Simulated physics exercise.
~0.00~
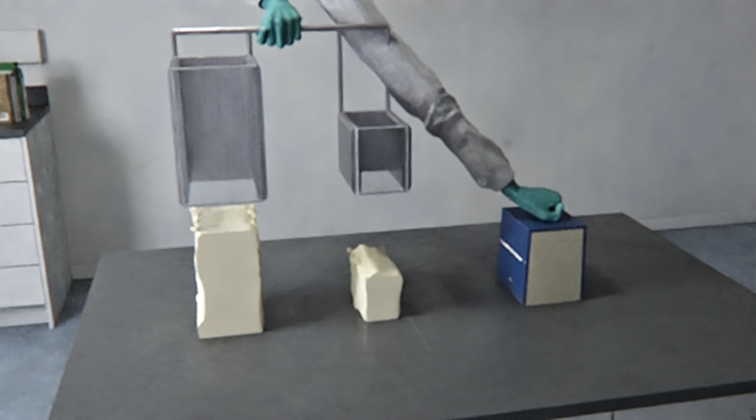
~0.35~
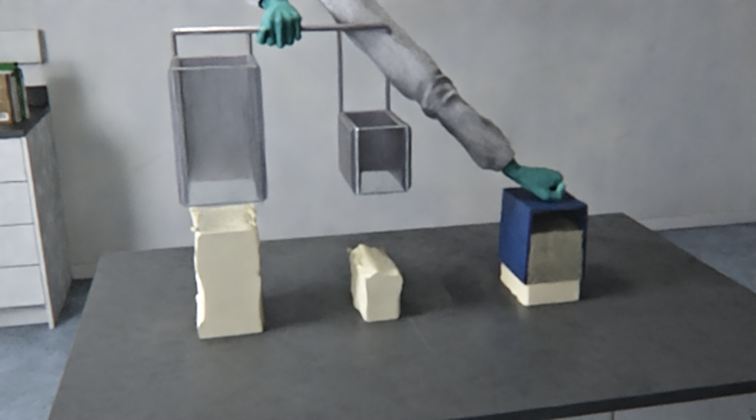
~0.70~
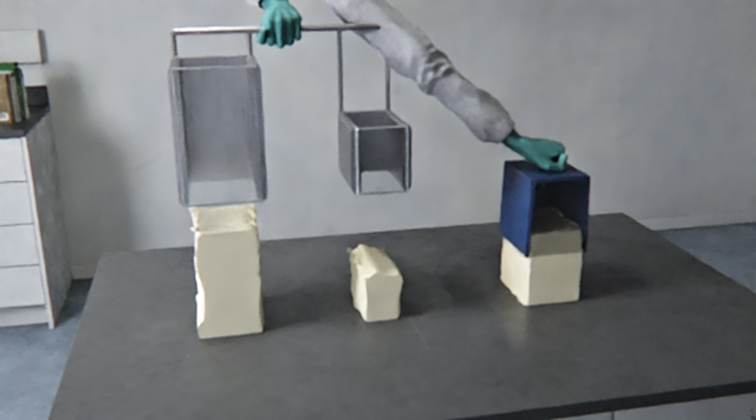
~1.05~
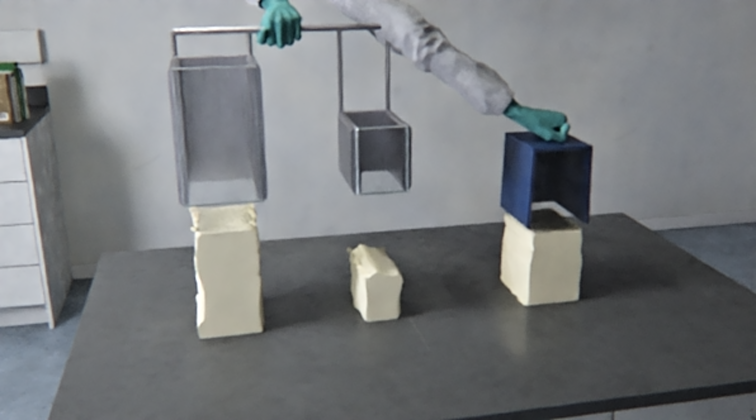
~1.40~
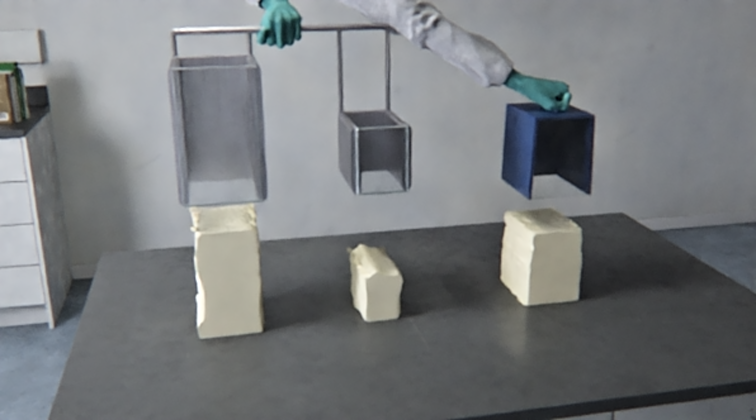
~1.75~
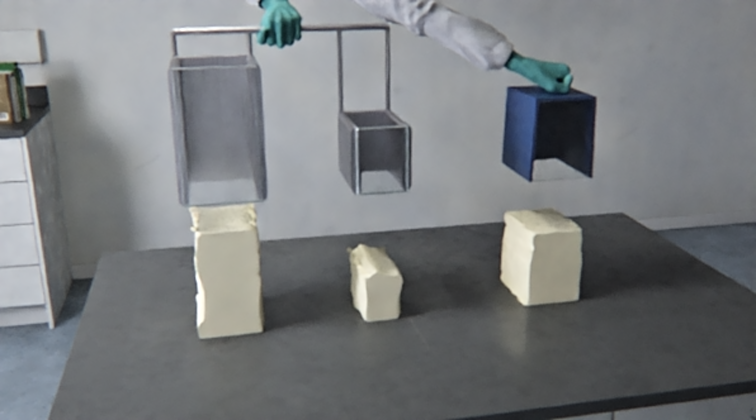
The footage shows a green-gloved hand lifting a blue, open-fronted tin straight up off a block of packed, cream-coloured powder on a dark table, beside two smaller test pieces under grey holders, until the tin hangs clear and the block stands almost whole.
